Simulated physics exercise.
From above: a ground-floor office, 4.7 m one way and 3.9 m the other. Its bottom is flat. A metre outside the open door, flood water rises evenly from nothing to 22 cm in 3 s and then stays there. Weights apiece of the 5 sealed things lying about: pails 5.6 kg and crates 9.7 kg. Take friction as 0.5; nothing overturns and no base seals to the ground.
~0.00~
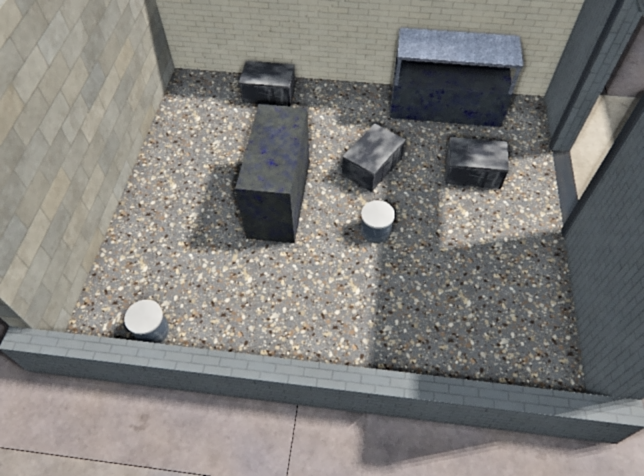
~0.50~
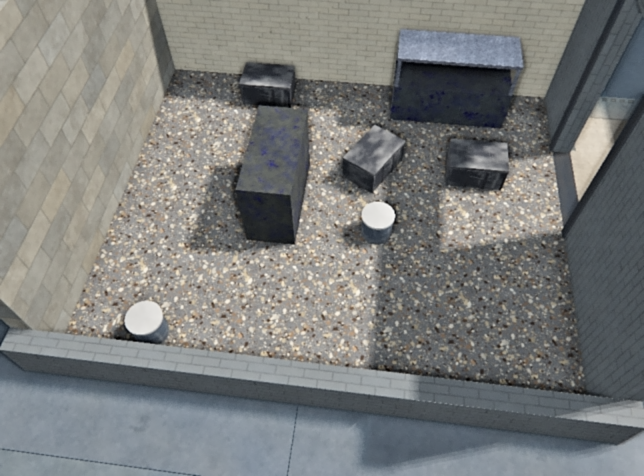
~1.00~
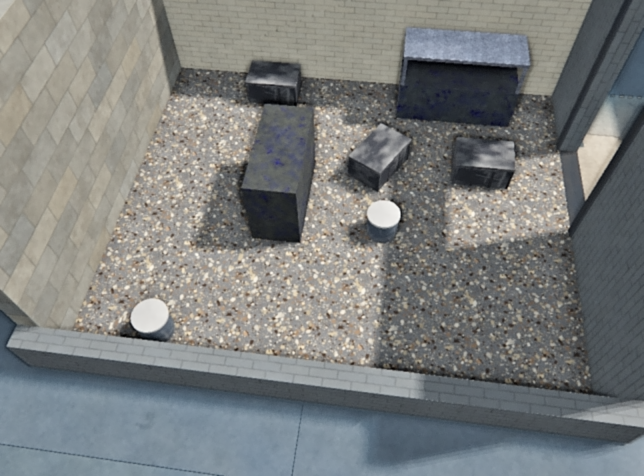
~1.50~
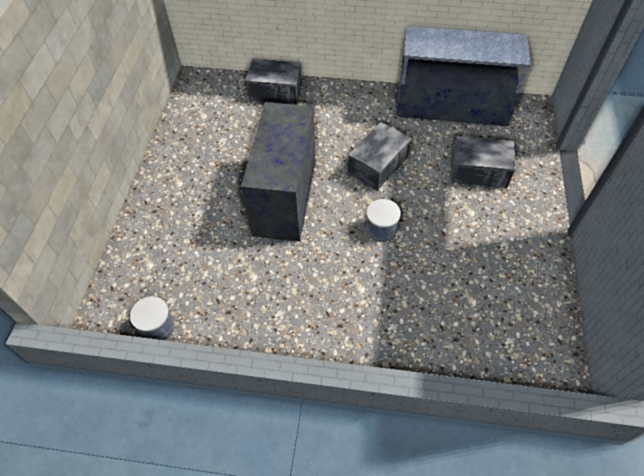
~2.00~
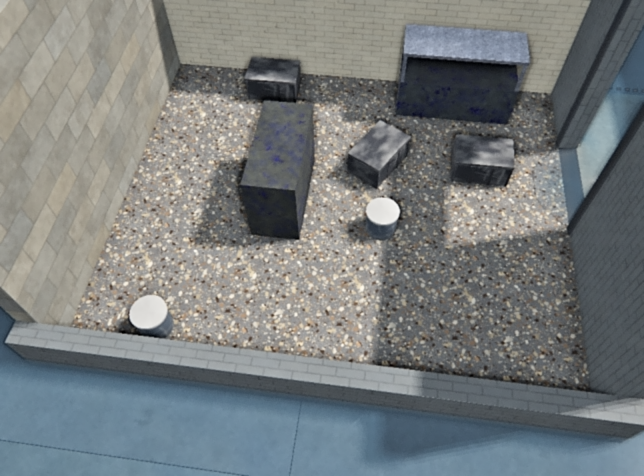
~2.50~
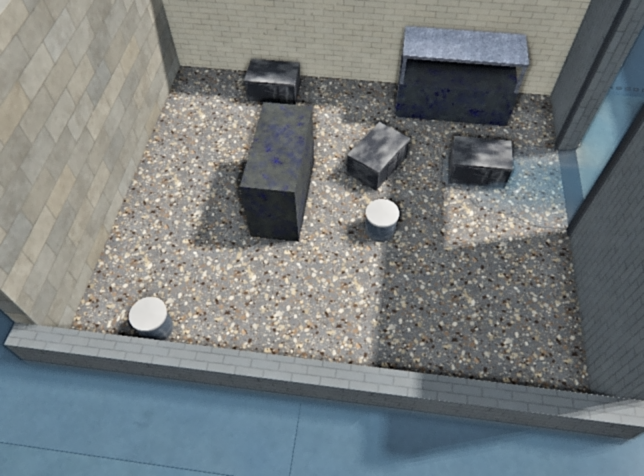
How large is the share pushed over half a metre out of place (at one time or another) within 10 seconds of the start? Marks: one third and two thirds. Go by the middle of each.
Share: Two thirds or more.
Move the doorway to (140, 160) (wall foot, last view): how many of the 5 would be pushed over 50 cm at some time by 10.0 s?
In that case 4 of them.
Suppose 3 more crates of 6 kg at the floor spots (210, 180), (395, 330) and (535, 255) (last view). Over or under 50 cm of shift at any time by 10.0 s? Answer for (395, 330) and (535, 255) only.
In turn: More, short of it.
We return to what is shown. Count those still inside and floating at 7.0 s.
3 of them.
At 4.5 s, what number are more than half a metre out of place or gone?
1 of them.
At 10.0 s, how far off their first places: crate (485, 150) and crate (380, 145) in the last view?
In turn: 250 cm, 250 cm.
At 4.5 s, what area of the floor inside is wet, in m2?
About 8.5 m2.
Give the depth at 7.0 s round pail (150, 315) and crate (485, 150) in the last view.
About 4 and 8 cm.
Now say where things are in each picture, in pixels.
In the first frame, a crate at (479, 153), on the bottom; a pail at (143, 316), on the bottom; water covers 0.0 m2; 0 of 5 have shifted.
In the second frame, a crate at (479, 155) rests on the ground; a pail at (144, 317) rests on the ground; 0.0 m2 under water; 0 of 5 have shifted.
In the third frame, a crate at (486, 153) rests on the ground; a pail at (149, 315) rests on the ground; 0.0 m2 under water; 0 of 5 have shifted.
In the fourth frame, a crate at (486, 152), on the bottom; a pail at (149, 313) rests on the ground; 0.0 m2 under water; 0 of 5 have shifted.
In the fifth frame, a crate at (485, 151), on the bottom; a pail at (148, 311), on the bottom; 0.2 m2 under water; 0 of 5 have shifted.
In the sixth frame, a crate at (483, 152) rests on the ground; a pail at (148, 313) rests on the ground; 0.8 m2 under water; 0 of 5 have shifted.
After 3.5 s 1 of 5 are over 50 cm from their spots; 0 afloat.
After 4.5 s 1 of 5 are over 50 cm from their spots; 1 afloat.
After 7.0 s 4 of 5 are over 50 cm from their spots; 3 afloat.
After 10.0 s 5 of 5 are over 50 cm from their spots, and 5 have been at some point; 5 afloat.
